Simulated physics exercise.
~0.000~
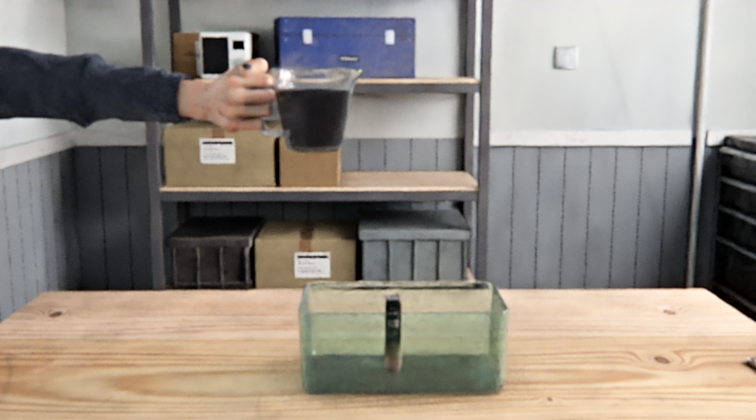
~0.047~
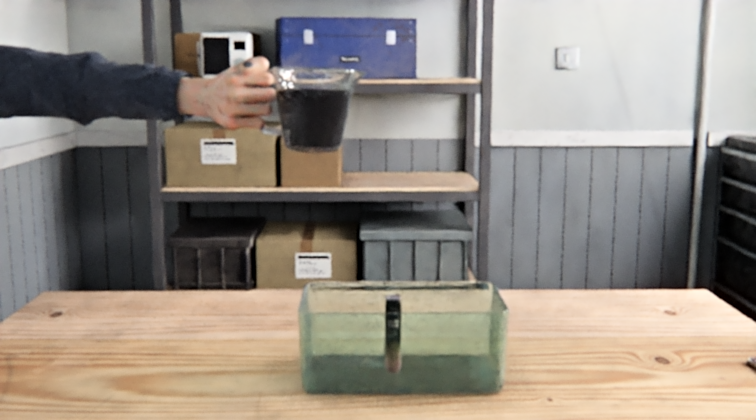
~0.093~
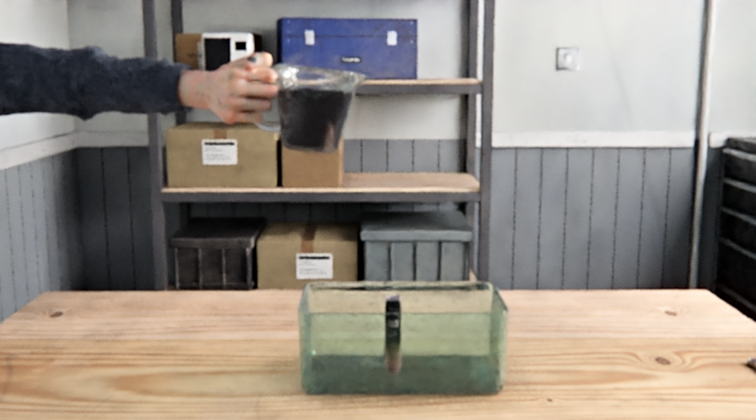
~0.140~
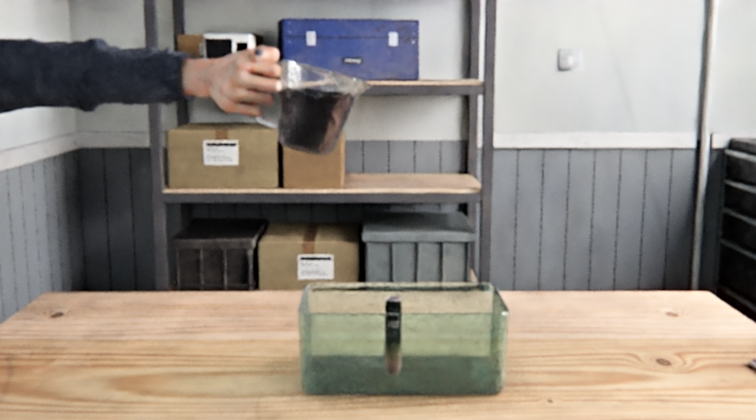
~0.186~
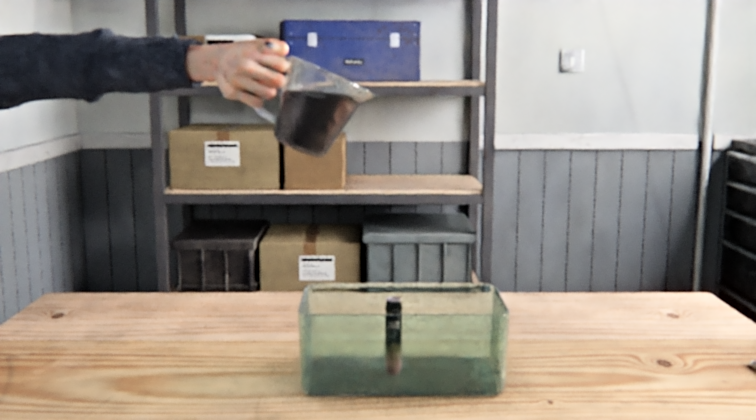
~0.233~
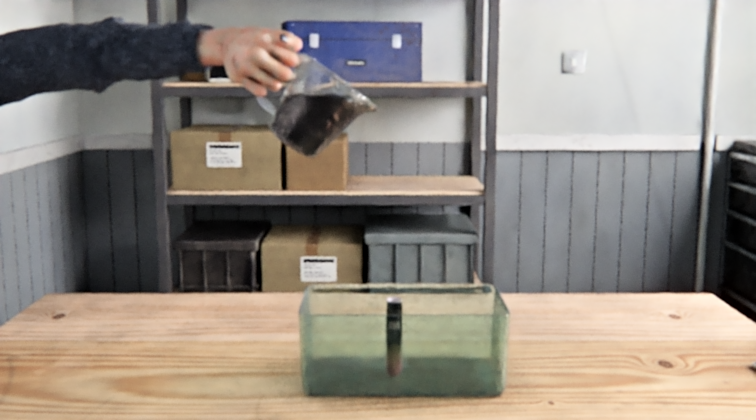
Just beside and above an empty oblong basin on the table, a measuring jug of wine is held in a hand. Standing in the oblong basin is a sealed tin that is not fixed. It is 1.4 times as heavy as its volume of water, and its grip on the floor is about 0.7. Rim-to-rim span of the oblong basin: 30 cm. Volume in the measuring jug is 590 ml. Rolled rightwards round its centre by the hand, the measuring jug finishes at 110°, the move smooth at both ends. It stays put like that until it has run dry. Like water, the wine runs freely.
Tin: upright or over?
It manages to stay erect.
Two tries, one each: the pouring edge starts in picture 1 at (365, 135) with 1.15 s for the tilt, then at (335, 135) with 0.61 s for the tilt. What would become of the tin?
Try 1: Still standing; try 2: Tipped over.
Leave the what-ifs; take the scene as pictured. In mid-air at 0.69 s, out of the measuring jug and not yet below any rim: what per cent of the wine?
Close to 32 %.
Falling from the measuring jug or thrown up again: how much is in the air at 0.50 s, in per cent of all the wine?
Around 52 in a hundred.
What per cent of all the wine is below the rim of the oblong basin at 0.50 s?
About 4%.
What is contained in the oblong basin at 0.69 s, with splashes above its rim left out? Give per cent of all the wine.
About 64 %.
After 0.50 s the tilt is 101° and 44 per cent is still to pour; the tin stands where it began.
After 0.69 s the tilt is 110° and 4 per cent is still to pour; the tin stands where it began.
After 0.89 s the tilt is 110° and 0 per cent is still to pour; the tin stands where it began.
After 1.11 s the tilt is 110° and 0 per cent is still to pour; the tin stands where it began.
In the end the tin stands where it began.
